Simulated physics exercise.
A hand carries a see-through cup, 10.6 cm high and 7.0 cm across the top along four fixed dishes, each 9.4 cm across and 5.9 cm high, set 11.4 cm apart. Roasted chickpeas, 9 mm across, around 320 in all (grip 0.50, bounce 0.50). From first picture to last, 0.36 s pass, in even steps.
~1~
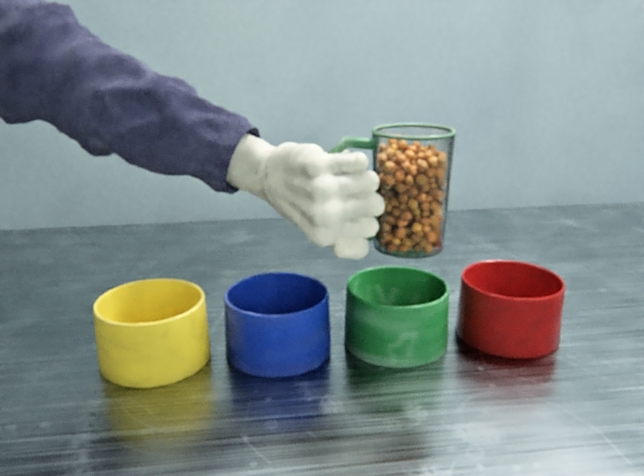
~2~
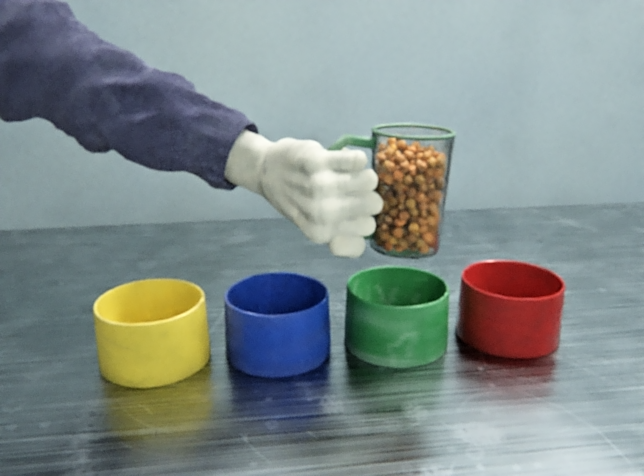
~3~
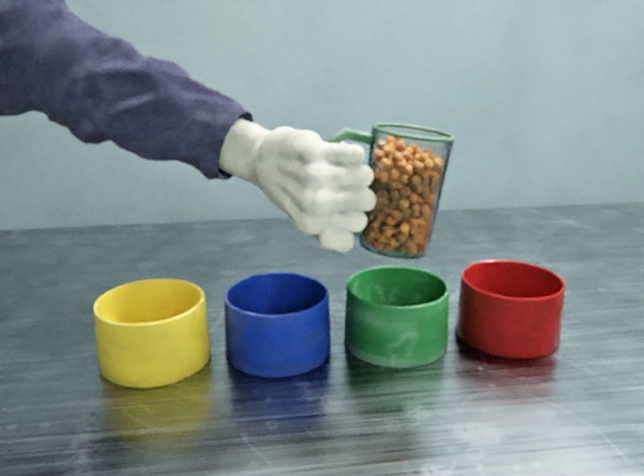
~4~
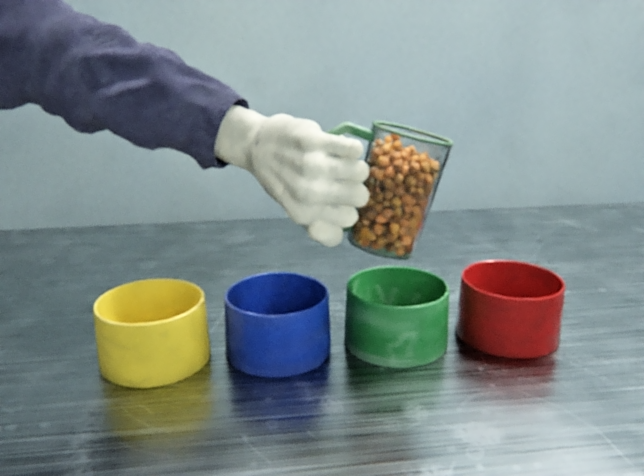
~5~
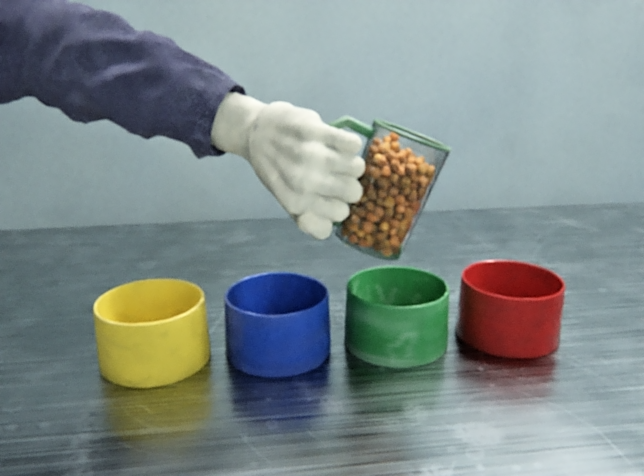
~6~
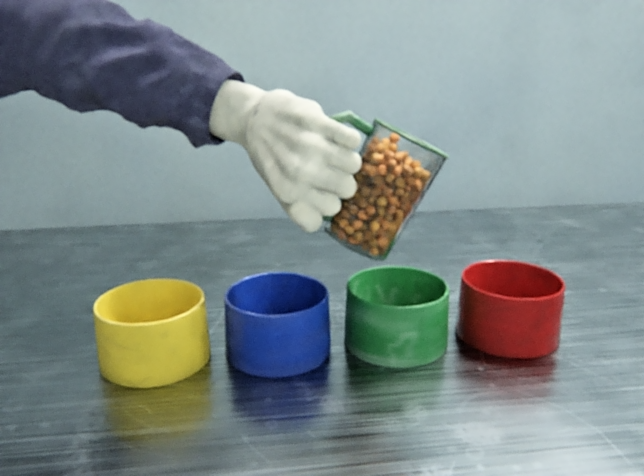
A white-gloved hand in a dark purple sleeve, reaching in from the left, holds a clear, green-rimmed cup nearly full of small orange-brown pieces above a streaked grey table, seen from the front and slightly above. Yellow, blue, green and red dishes stand in a row below, left to right, against a pale blue-grey wall. The hand gradually tilts the cup rightward, drifting slightly left, while the camera stays still.
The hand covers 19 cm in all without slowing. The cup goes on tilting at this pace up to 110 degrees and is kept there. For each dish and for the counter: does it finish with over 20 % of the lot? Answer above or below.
Red: Below, blue: Above, green: Above, yellow: Below, counter: Above.
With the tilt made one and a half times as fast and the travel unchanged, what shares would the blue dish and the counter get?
Blue 10, counter 10.
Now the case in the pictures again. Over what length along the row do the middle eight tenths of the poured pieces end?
About 13 cm.
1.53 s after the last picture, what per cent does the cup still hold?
Some 25 per cent of the load.
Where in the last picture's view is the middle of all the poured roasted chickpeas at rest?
At about (336, 336).
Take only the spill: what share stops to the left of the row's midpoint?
About 50 per cent.
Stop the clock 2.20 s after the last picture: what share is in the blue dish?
About 35 per cent by then.
Then, 0.92 s after the last picture, tilt 108 degrees; cup holds 90 %, green 10 %.
Then, 1.53 s after the last picture, tilt 110 degrees; cup holds 25 %, blue 10 %, green 35 %.
Then, 2.20 s after the last picture, tilt 110 degrees; cup holds 0 %, blue 35 %, green 35 %.
In the end, red 0 %, blue 35 %, green 35 %, yellow 0 %, counter 30 %.
